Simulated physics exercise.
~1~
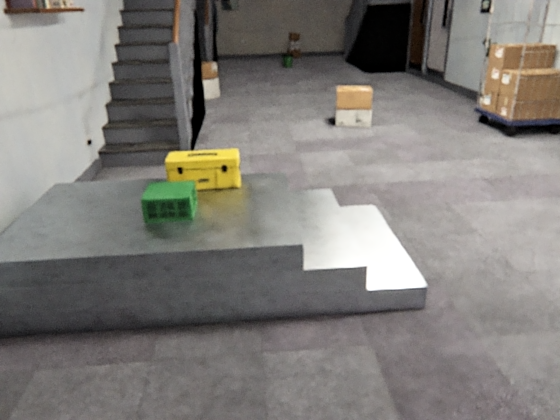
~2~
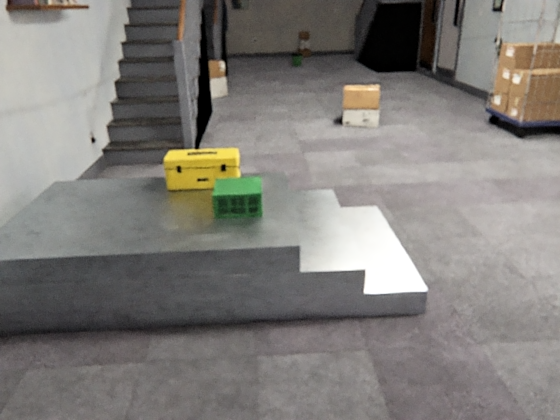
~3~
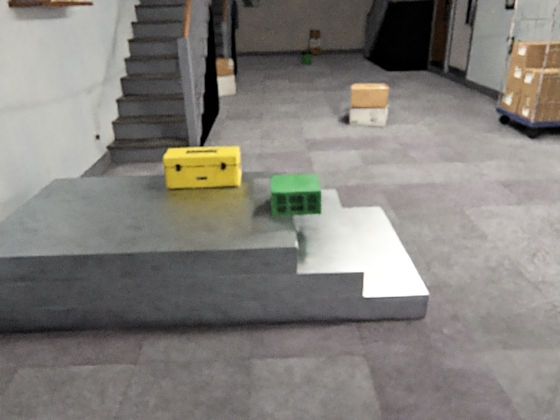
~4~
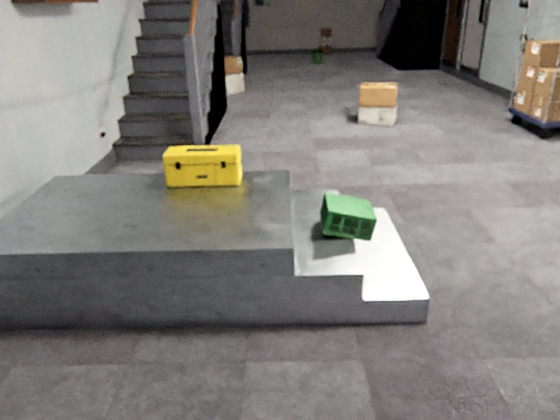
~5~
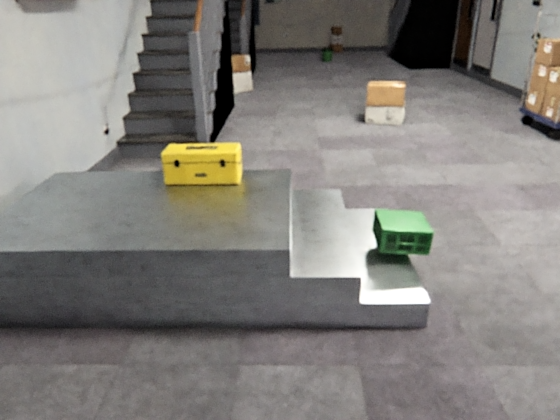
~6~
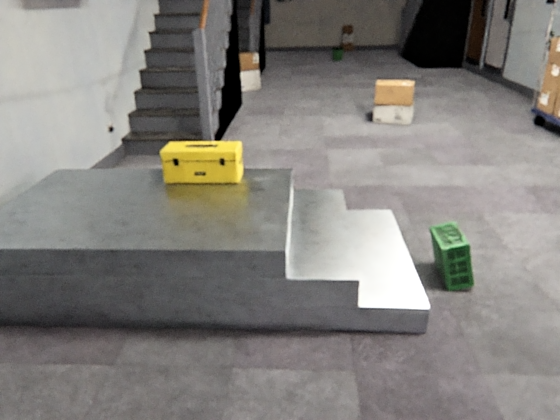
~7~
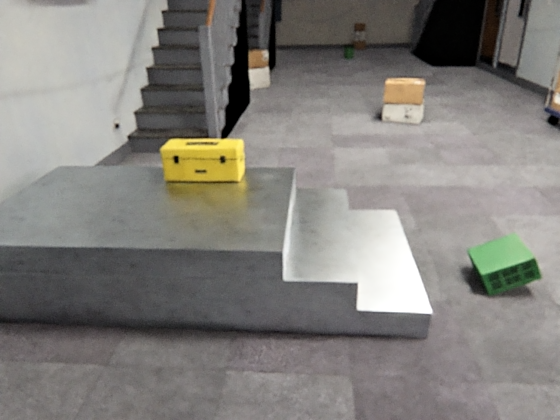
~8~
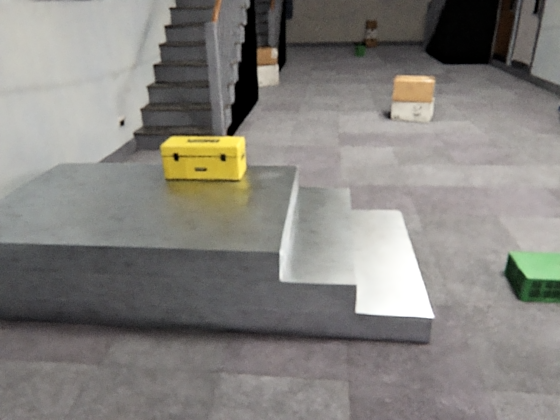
In a large room with a grey tiled floor, a green crate slid right past a yellow toolbox on a low platform, tumbled down the steps and rolled over on the floor, ending at the bottom, while the toolbox stayed put.
